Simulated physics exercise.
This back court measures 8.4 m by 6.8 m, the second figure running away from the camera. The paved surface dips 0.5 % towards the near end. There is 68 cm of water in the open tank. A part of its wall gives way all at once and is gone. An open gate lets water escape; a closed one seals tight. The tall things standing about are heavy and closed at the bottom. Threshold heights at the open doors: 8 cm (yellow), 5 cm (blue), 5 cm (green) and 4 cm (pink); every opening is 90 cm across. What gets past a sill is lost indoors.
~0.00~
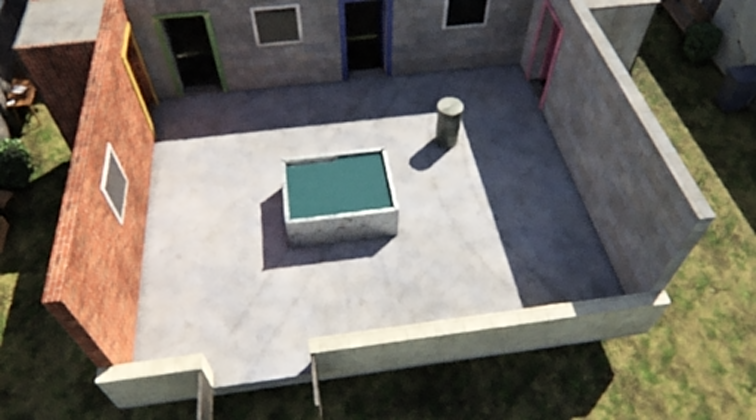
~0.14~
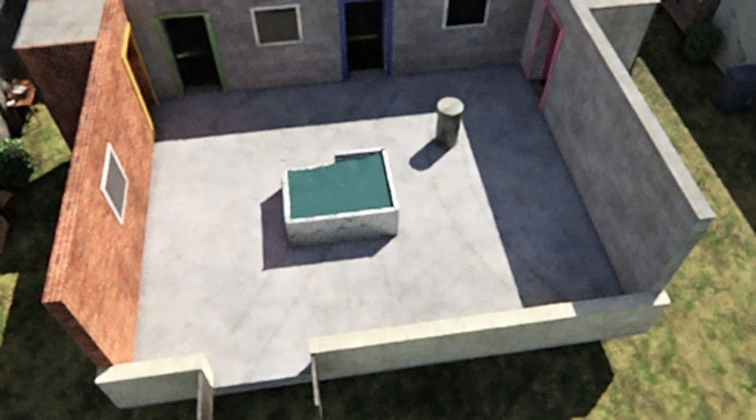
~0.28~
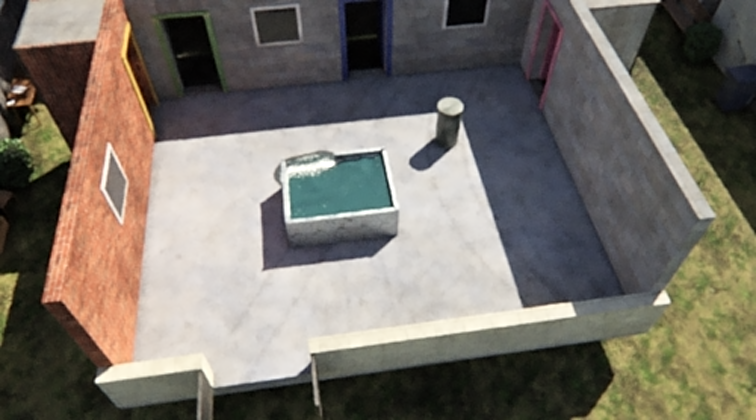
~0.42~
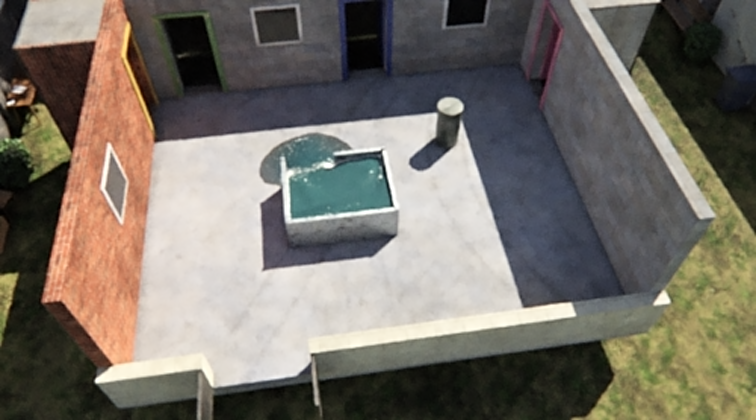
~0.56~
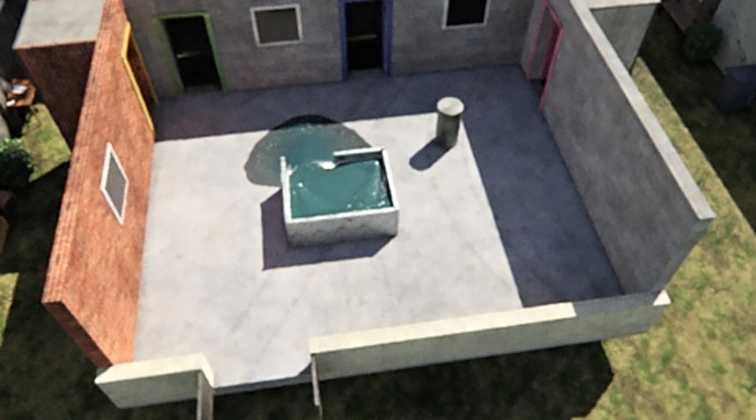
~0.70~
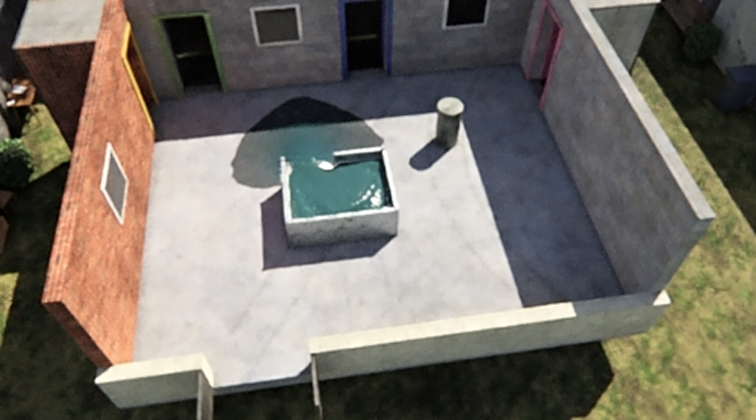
At the start, still green water fills an open rectangular tank in a walled, paved courtyard with a short pillar nearby. Part of the tank's far wall suddenly disappears, and water pours through the gap. It fans out across the paving behind the tank, leaving a widening dark patch while the remaining water ripples.
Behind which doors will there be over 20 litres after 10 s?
Within that time: At the yellow door it goes over the limit; at the blue door it passes the limit; at the green door it goes over the limit; at the pink door it passes the limit.
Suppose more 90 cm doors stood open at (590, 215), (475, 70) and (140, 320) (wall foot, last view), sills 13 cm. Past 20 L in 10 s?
In turn: Under, under, below.
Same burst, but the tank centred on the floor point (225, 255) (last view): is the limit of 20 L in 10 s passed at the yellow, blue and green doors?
Then: Yellow over, blue under, green over.
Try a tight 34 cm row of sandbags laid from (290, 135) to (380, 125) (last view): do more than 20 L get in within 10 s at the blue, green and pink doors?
Against that limit: Blue under, green past it, pink not over.
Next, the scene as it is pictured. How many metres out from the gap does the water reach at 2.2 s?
Some 4.4 m out.
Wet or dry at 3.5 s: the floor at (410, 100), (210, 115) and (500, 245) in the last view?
In that order: Wet, under water, not reached.
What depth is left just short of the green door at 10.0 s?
About 5.0 cm.
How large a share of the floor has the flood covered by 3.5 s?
Near 30 per cent is wet.
After 1.4 s water covers 20 % of the floor and is deepest (32 cm) near (304, 177); yellow door not reached, blue door 4 cm at the sill, 0 L in, green door not reached, pink door not reached.
After 2.2 s water covers 25 % of the floor and is deepest (34 cm) near (159, 102); yellow door 12 cm at the sill, 0 L in, blue door 13 cm at the sill, 20 L in, green door 14 cm at the sill, 16 L in, pink door not reached.
After 3.5 s water covers 30 % of the floor and is deepest (19 cm) near (167, 101); yellow door 17 cm at the sill, 48 L in, blue door 10 cm at the sill, 50 L in, green door 11 cm at the sill, 45 L in, pink door not reached.
After 6.0 s water covers 50 % of the floor and is deepest (12 cm) near (157, 119); yellow door 12 cm at the sill, 104 L in, blue door 6 cm at the sill, 66 L in, green door 9 cm at the sill, 79 L in, pink door 8 cm at the sill, 25 L in.
After 10.0 s water covers 75 % of the floor and is deepest (7 cm) near (132, 384); yellow door 5 cm at the sill, 112 L in, blue door 3 cm at the sill, 68 L in, green door 5 cm at the sill, 99 L in, pink door 5 cm at the sill, 44 L in.
